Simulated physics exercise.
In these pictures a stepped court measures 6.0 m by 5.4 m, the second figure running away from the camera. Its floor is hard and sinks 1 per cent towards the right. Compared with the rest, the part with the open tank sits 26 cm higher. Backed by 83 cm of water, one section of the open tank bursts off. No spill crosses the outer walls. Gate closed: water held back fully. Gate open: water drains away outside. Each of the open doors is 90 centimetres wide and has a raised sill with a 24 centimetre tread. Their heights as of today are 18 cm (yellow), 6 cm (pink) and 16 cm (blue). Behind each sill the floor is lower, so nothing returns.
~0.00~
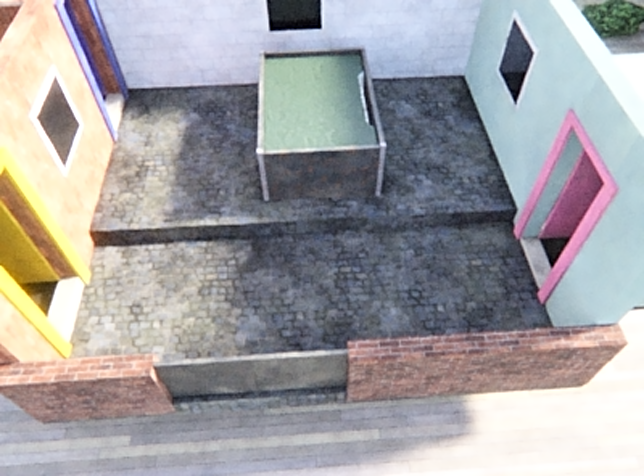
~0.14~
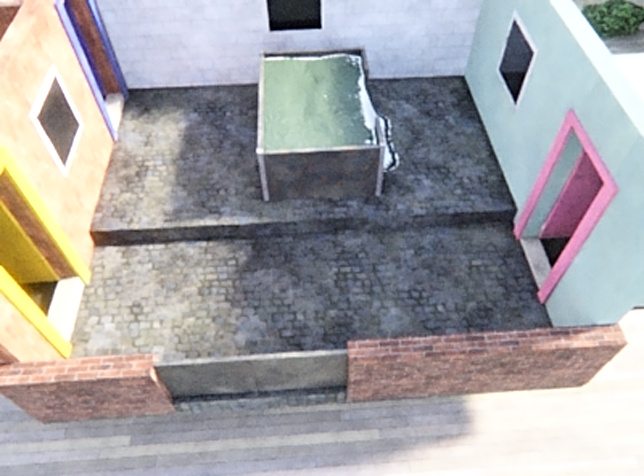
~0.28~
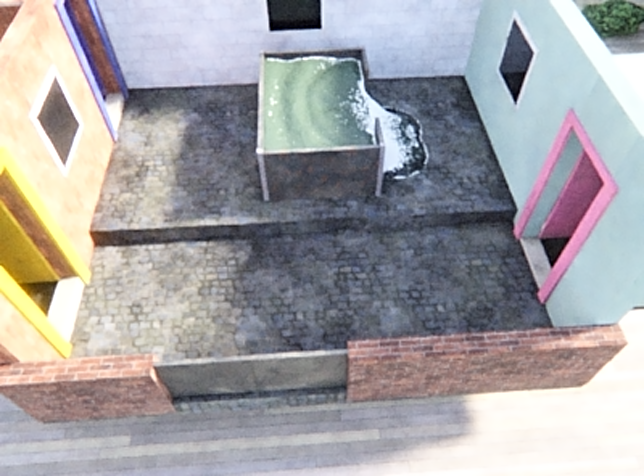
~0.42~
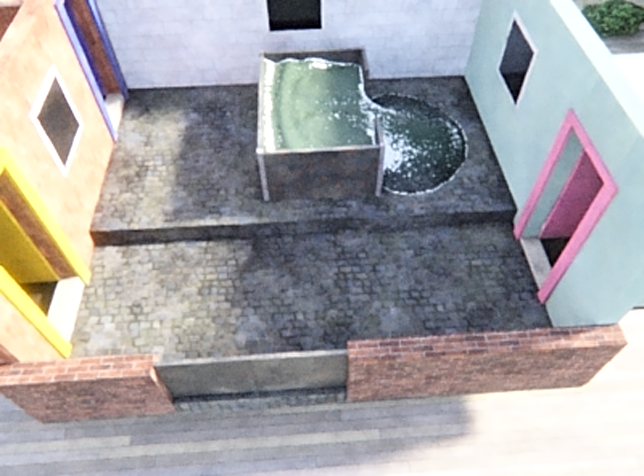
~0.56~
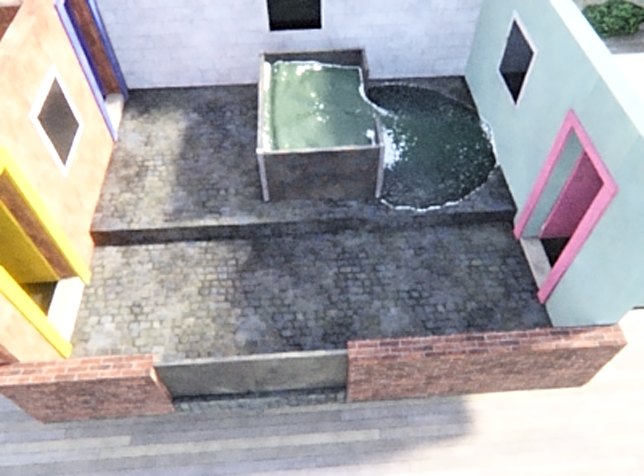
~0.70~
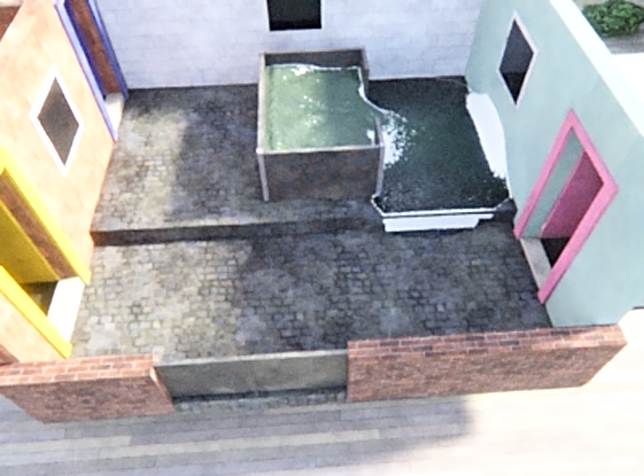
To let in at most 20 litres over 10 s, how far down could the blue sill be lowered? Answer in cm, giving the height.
Down to roughly 13 cm.
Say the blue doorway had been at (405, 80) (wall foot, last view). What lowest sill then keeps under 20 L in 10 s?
About 22 cm.
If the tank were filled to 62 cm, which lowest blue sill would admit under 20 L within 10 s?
Roughly 8.0 cm high.
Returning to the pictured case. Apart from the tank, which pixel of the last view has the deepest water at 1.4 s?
Around (464, 80).
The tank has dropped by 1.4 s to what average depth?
Around 49 cm deep on average.
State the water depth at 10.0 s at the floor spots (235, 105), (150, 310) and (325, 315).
Roughly 2, 15 and 15 centimetres.
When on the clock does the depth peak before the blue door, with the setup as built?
About 3.6 seconds.
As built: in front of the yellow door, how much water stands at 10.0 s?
Some 15.0 cm.
After 1.4 s water covers 20 % of the floor, deepest (66 cm) near (464, 80); it has not reached the blue door.
After 3.0 s water covers 45 % of the floor, deepest (33 cm) near (491, 149); it has not reached the blue door.
After 10.0 s water covers 95 % of the floor, deepest (19 cm) near (366, 357); 5 cm at the blue door, 7 litres in over its 16 cm sill.
At the blue door as built, the water arrived by 3.4 s and peaked near 20 cm at 3.6 s.
Run again over the same 10 s with other heights there, 26 litres in over 12 cm, 12 litres over 14.5 cm. The limit of 20 litres is kept from about 13 cm up.
